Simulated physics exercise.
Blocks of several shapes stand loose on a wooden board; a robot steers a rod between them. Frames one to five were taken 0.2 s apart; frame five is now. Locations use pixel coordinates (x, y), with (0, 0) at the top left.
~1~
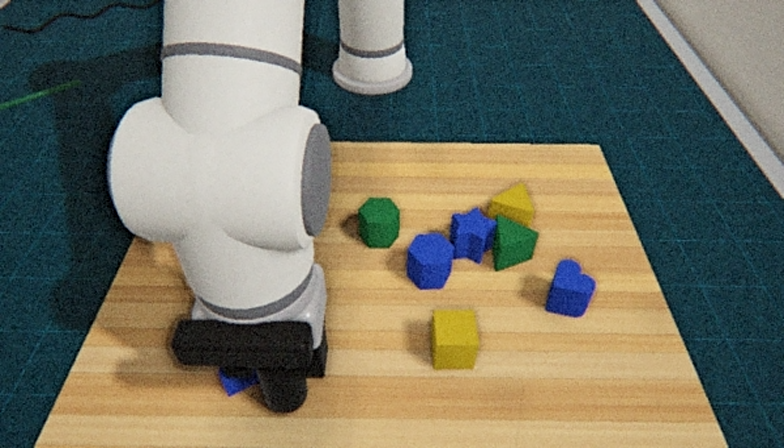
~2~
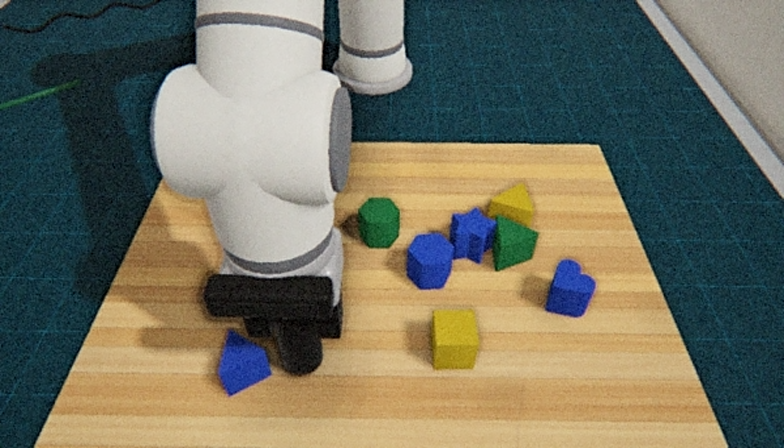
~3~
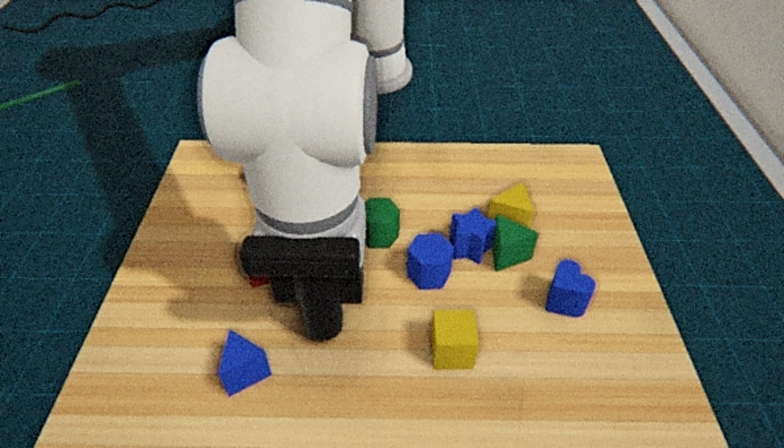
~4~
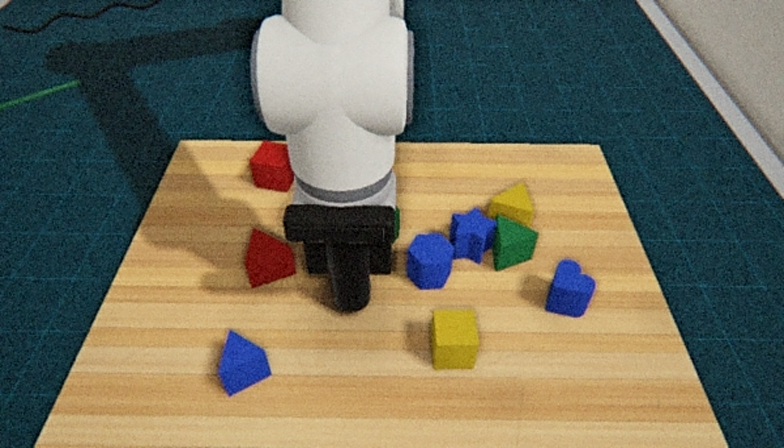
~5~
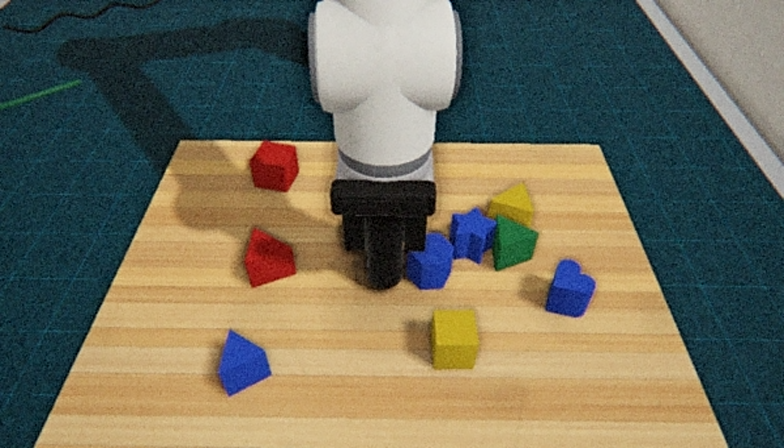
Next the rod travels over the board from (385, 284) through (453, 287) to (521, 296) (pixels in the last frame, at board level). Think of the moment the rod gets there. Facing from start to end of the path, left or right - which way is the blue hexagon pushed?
Shifted left.
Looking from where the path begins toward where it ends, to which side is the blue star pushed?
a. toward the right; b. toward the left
b: Toward the left.
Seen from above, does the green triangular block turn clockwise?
Yes, it checks out.
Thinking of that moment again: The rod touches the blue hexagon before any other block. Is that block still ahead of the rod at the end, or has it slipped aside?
The block gets away.
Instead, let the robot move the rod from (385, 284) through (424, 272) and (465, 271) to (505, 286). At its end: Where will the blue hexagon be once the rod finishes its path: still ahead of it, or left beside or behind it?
The blue hexagon won't leave the front of the rod.
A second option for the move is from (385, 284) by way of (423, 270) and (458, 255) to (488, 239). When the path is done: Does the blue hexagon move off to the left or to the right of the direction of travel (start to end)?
Pushed right.
What follows on the original path. One third of the way, rod at (432, 277); blue hexagon at (464, 241), turned 20° anticlockwise; blue star at (483, 215); green triangular block at (516, 229), turned 20° clockwise.
Two thirds of the way, rod at (478, 282); blue hexagon at (491, 236), turned 75° anticlockwise; blue star at (488, 209); green triangular block at (529, 221), turned 30° clockwise; yellow triangular block at (520, 193), turned 15° anticlockwise.
At the end, rod at (523, 288); blue hexagon at (498, 237), turned 105° anticlockwise; blue star at (488, 209); green triangular block at (530, 219), turned 40° clockwise; yellow triangular block at (522, 192), turned 20° anticlockwise.
